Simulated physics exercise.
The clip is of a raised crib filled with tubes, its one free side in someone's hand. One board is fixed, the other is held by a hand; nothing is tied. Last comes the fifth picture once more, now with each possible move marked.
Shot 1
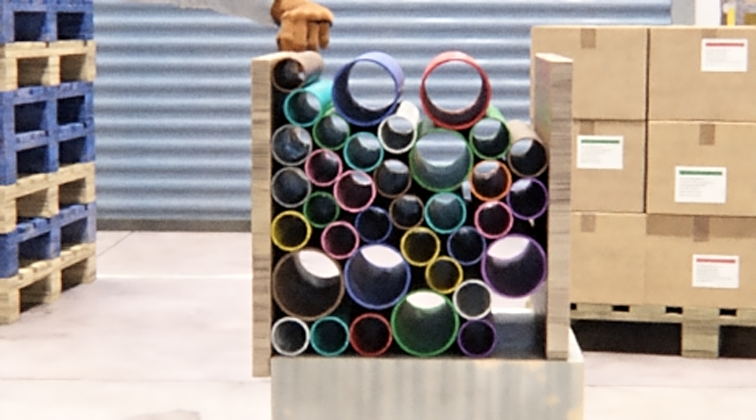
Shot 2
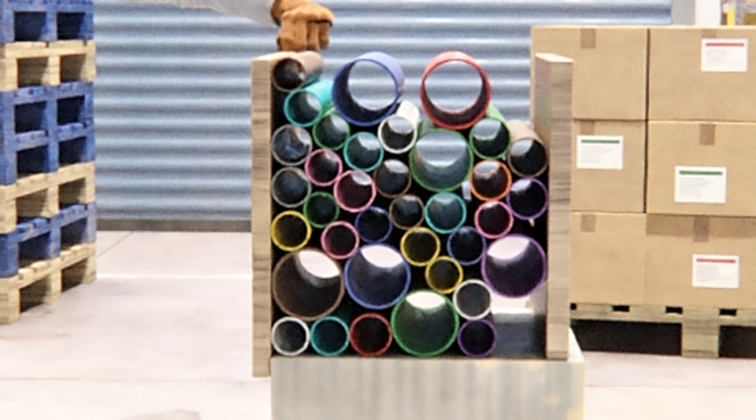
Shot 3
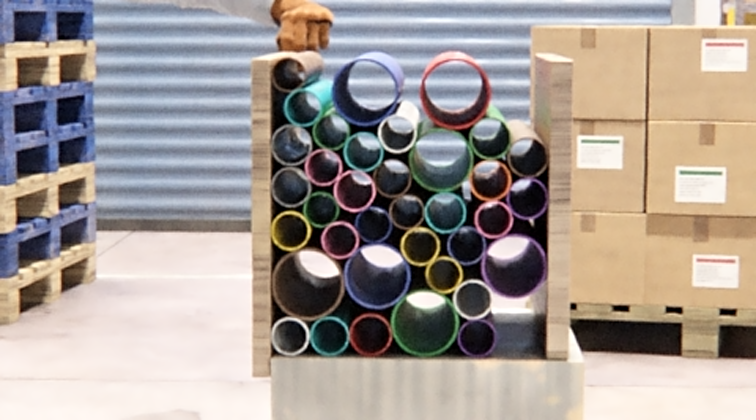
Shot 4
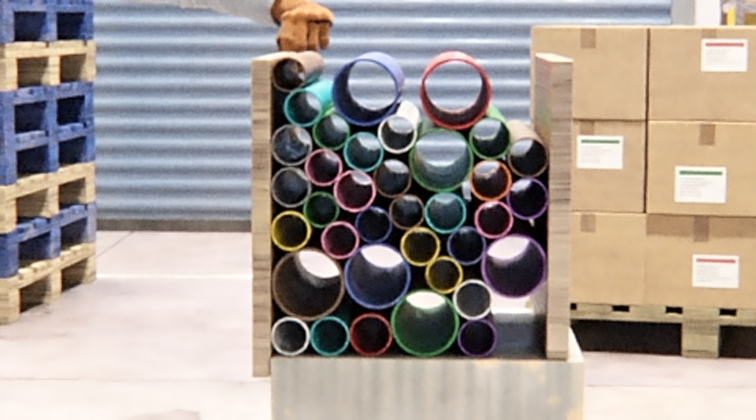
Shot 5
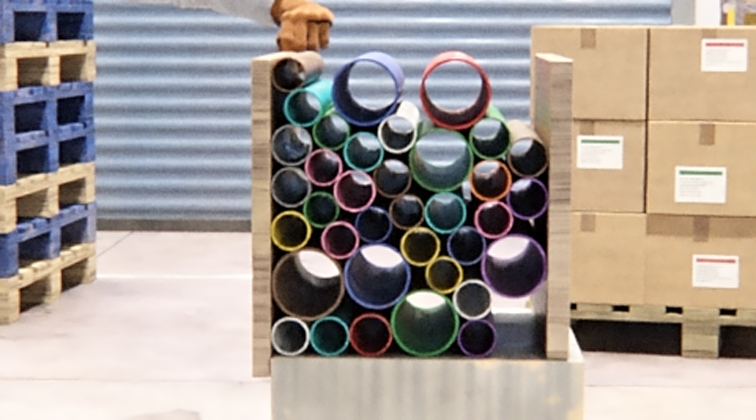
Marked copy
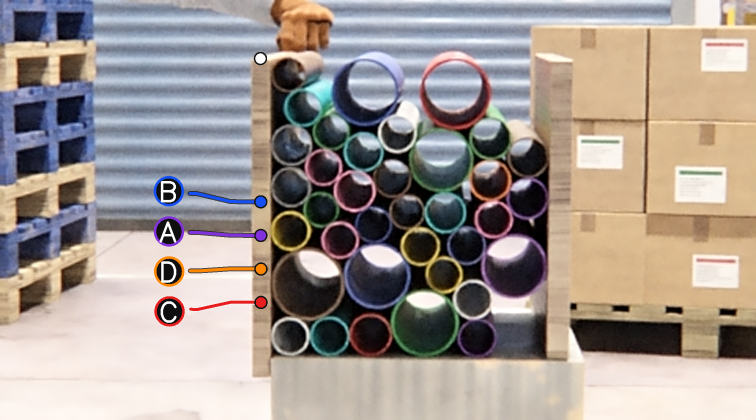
In a warehouse with stacked pallets and cardboard boxes, a raised crib between two side boards holds many open-ended tubes in various colours, while a brown-gloved hand rests at its upper left; nothing visibly moves.
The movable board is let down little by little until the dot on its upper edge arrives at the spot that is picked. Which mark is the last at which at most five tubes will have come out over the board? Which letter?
B is the limit.
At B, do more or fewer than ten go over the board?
It loses fewer than ten.
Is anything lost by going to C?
Yes.
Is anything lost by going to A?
At A: Yes.
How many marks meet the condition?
The number is one.
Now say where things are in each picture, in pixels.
A brown tube (288, 74); side board (278, 200), in the first frame.
A brown tube (308, 284), in the second frame.
A pink tube (340, 240); a grey tube (291, 187), in the third frame.
A green tube (332, 132); a pink tube (494, 220), in the fourth frame.
A brown tube (528, 157); a brown tube (288, 74); side board (278, 200), in the fifth frame.
On the marked copy, A at (261, 235); B at (261, 202); C at (261, 303); D at (261, 269); the white dot at (260, 59).
With B. Early on, top of the board (271, 123).
Further on, top of the board (271, 197).
At the end, top of the board (271, 201), four out over the board.
As for the rest, A more than five out over the board; C more than five out over the board; D more than five out over the board.
